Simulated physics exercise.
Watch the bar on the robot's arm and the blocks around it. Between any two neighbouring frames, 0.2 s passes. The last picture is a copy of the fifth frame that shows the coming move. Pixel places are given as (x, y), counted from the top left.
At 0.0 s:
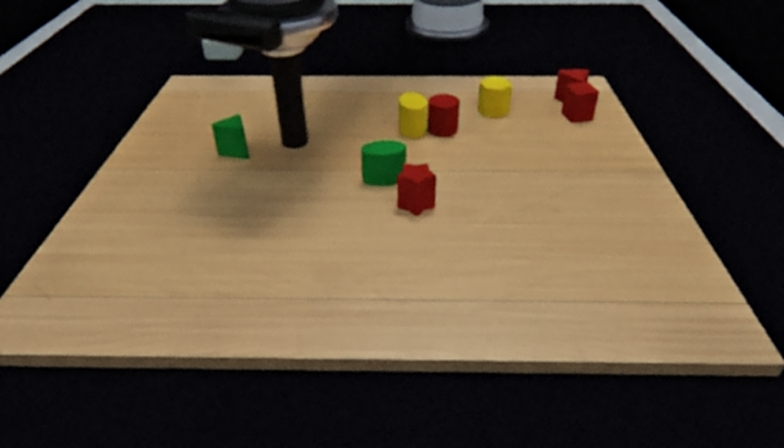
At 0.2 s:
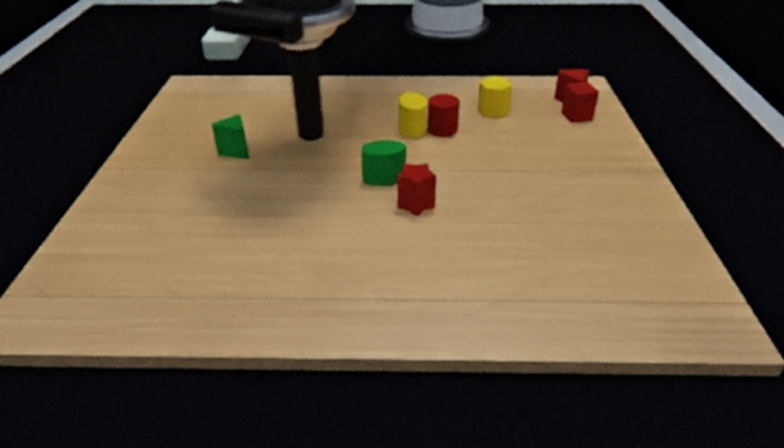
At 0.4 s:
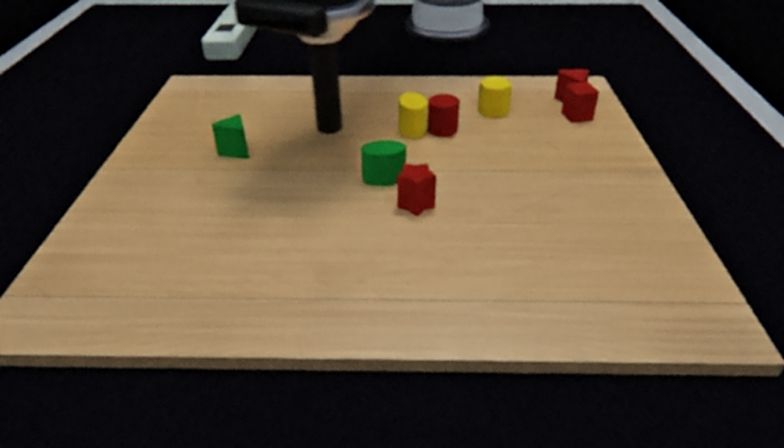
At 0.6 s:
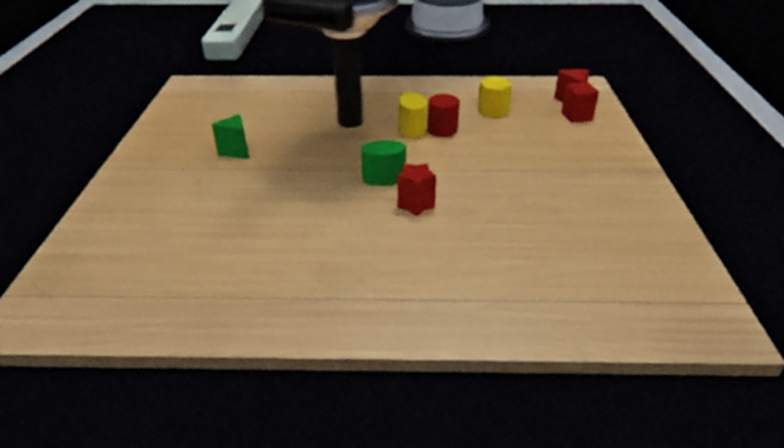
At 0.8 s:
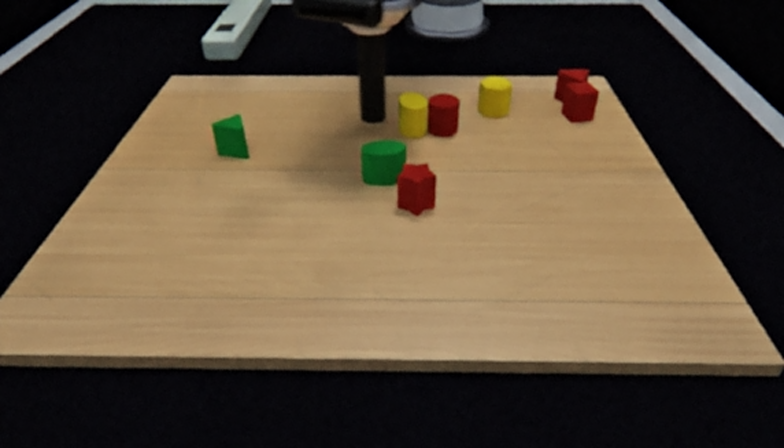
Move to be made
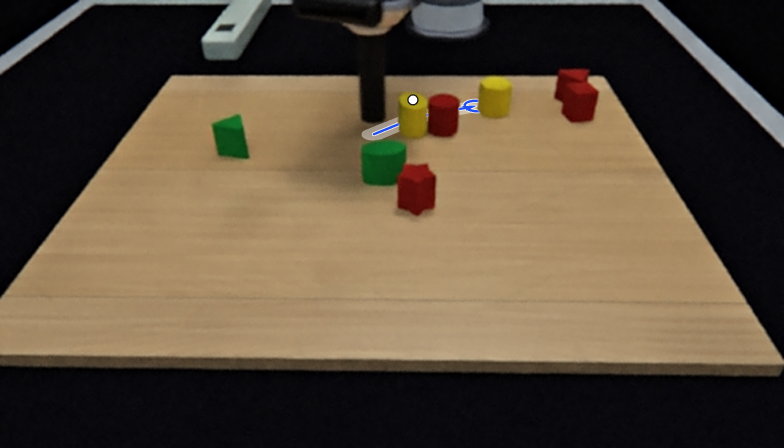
In the video, a robot arm with a black bar moves steadily to the right and slightly toward the back of a wooden board, passing behind a green block, while the scattered green, red and yellow blocks stay still.
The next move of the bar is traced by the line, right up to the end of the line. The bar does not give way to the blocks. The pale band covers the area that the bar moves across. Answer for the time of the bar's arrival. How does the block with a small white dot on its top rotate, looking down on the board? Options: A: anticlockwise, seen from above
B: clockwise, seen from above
The correct letter is B.
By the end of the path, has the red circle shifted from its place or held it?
It is moved off its spot.
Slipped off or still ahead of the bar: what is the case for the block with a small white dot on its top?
Beside or behind it.
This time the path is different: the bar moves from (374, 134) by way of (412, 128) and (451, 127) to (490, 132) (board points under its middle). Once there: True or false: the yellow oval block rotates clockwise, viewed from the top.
My answer: False.
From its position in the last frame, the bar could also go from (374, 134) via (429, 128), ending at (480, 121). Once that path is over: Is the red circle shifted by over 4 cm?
Final answer: Yes.
The line goes from (374, 134) via (406, 121) and (441, 113), ending at (476, 106); the dot is on the yellow oval block.
On the path given first. One third of the way, bar (407, 105); yellow oval block (430, 98), turned 50° clockwise; red circle (460, 102).
Two thirds of the way, bar (442, 97); yellow oval block (445, 96), turned 90° clockwise; red circle (472, 105).
At the end, bar (477, 90); yellow oval block (445, 96), turned 90° clockwise; red circle (472, 105); yellow six-sided block (505, 83), turned 15° clockwise.
